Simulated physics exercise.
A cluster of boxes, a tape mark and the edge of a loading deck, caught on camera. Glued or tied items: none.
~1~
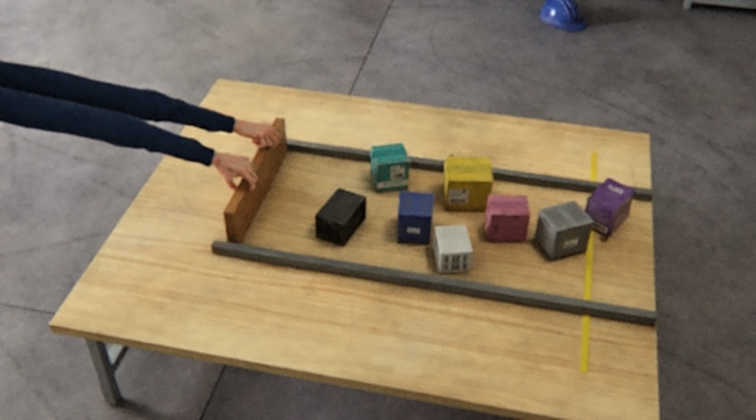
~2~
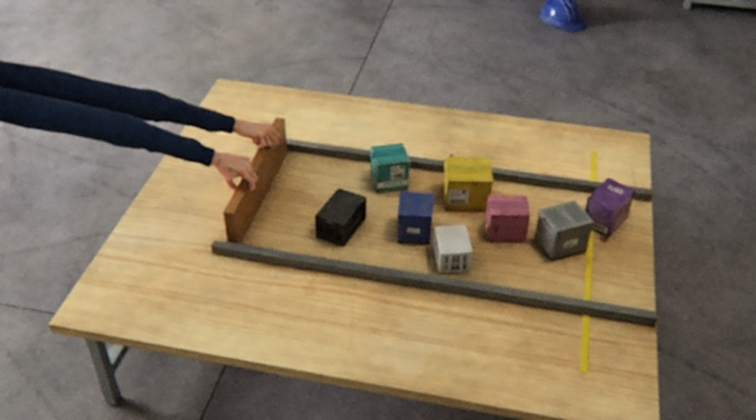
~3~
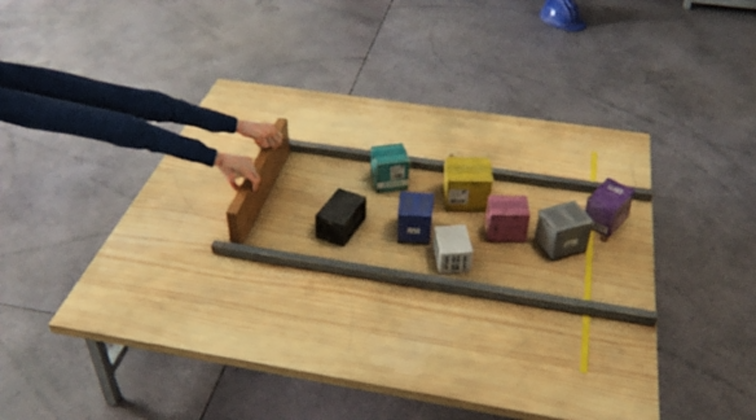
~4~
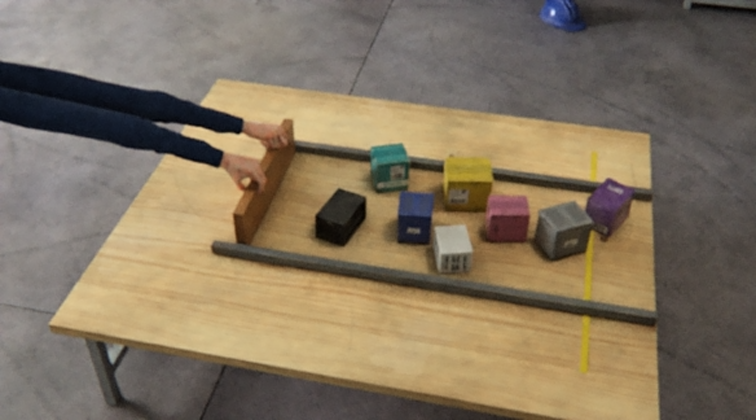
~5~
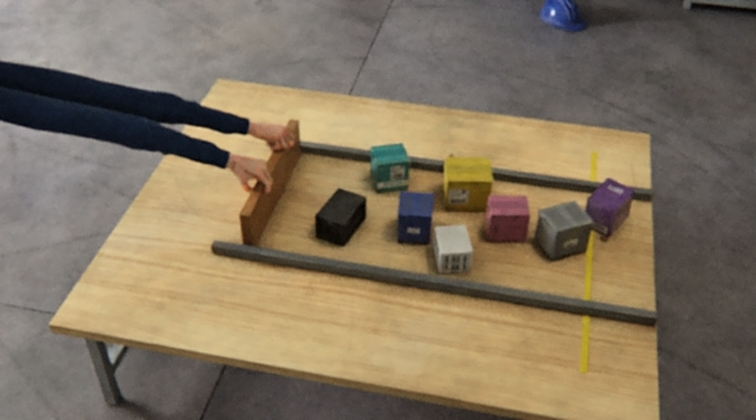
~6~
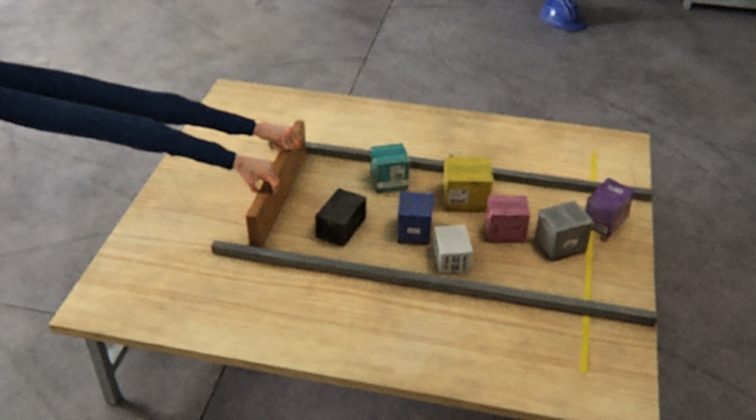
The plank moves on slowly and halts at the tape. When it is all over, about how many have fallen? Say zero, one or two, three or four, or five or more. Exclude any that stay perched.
Honestly, the ones lost over the side add up to three, maybe four.
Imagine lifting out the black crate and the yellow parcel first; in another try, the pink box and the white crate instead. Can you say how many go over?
Count of fallen: 0 / 2.
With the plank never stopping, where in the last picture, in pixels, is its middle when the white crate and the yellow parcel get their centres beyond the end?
When the white crate crosses, the middle is near (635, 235); when the yellow parcel crosses, near (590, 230).
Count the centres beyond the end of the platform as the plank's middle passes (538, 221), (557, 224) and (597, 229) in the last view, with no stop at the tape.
Taking the places in turn, the counts are 1, 2 and 4.
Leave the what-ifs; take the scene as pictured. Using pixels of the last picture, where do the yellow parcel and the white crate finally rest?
Roughly (653, 212) for the first and roughly (610, 289) for the second.
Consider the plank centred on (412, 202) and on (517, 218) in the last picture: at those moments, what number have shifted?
Counting first: 5, next 8.
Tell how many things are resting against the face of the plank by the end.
Count: 3.
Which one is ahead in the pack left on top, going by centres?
Foremost, the yellow parcel.
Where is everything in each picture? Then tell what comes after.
Purple box (609, 207); grey tote (563, 231); pink box (507, 218); plank (258, 179); tape (590, 247), in the first picture.
Grey tote (563, 231); black crate (341, 217), in the second picture.
Pink box (507, 219); turquoise parcel (390, 168), in the third picture.
Purple box (609, 207); blue tote (415, 218), in the fourth picture.
Grey tote (563, 231); white crate (452, 249), in the fifth picture.
Purple box (609, 207); grey tote (563, 231); pink box (507, 219); plank (279, 183); tape (590, 247), in the sixth picture.
A little later, none off yet; purple box at rest near (609, 207); grey tote at rest near (563, 231); pink box at rest near (507, 219).
When it is over, the number that fall off is three or four; down, pink box, grey tote and purple box.
